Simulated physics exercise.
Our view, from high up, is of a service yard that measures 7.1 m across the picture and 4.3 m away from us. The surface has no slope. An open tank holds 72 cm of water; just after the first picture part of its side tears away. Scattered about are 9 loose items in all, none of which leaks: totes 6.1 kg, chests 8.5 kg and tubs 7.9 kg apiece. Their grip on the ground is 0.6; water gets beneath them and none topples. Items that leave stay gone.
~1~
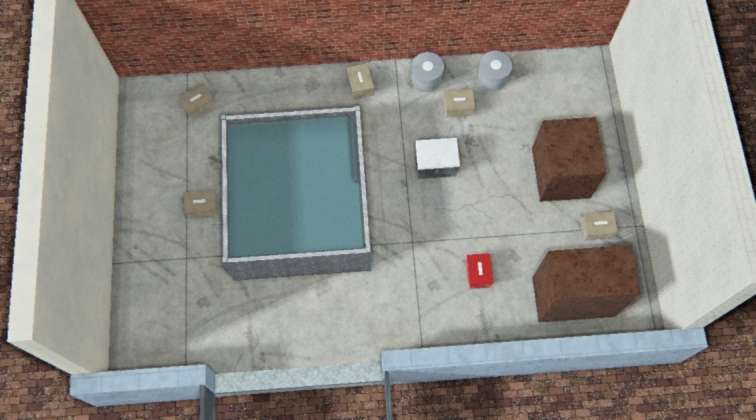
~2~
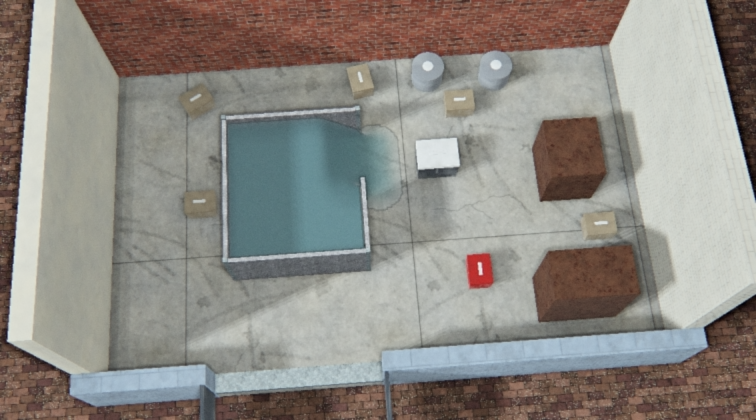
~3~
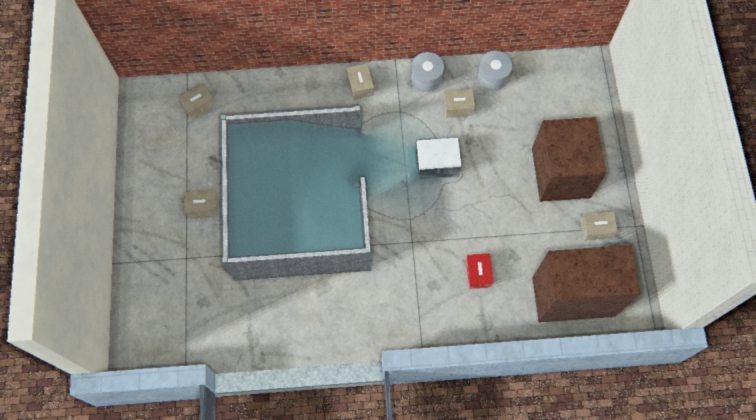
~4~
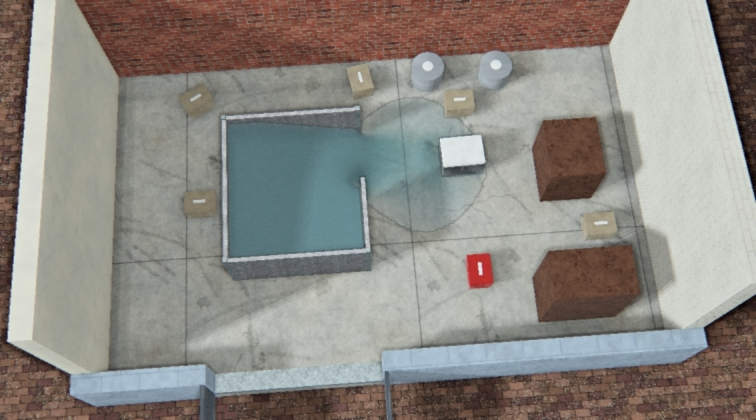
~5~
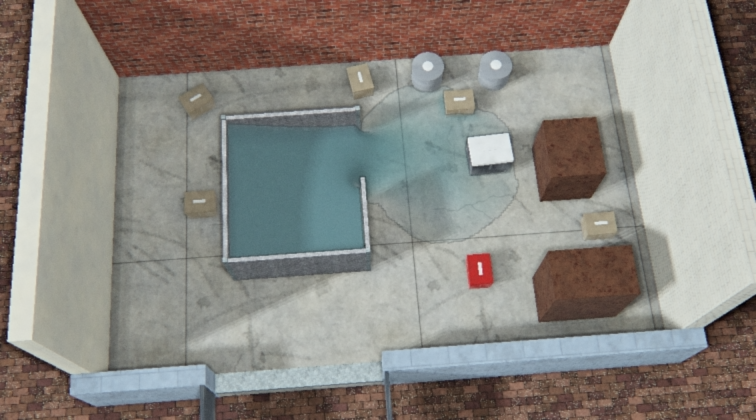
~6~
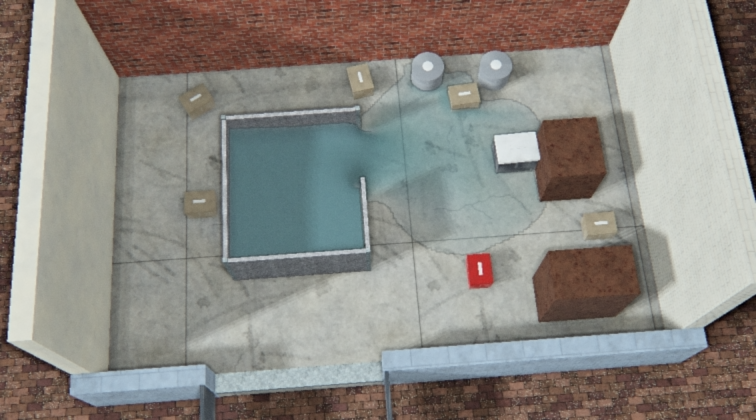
In a walled yard, water pours from a tank's broken side and pushes a white box right.
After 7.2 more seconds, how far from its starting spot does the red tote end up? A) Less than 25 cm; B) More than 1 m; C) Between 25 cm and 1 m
Option B: More than 1 m.
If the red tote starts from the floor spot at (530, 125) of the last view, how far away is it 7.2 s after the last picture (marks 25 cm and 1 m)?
What happens is that it covers a big distance.
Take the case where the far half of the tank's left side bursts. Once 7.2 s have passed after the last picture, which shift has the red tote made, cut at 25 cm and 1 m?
In that case the red tote gets carried off.
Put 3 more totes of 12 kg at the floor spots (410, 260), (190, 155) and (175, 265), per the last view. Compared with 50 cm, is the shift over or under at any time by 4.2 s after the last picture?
From first to last: Does not reach it, does not reach it, does not reach it.
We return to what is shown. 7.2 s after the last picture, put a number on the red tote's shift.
Close to 450 cm by then.
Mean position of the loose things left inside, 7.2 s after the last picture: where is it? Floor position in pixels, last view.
Centre of the remaining things: Roughly (381, 204).
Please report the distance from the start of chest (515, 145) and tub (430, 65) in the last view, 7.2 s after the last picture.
Respectively: 250 cm / 350 cm.
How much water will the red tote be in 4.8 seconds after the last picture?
Somewhere close to 6 cm.
Then, 0.9 s after the last picture the red tote is near (480, 269), 0.0 m from its start, aground; 0 of 9 are out; 4 afloat.
Then, 2.8 s after the last picture the red tote is near (468, 278), 0.2 m from its start, aground; 0 of 9 are out; 5 afloat.
Then, 4.8 s after the last picture the red tote is near (321, 306), 2.1 m from its start, aground; 0 of 9 are out; 5 afloat.
Then, 7.2 s after the last picture the red tote is near (138, 326), 4.4 m from its start, afloat; 0 of 9 are out; 6 afloat.
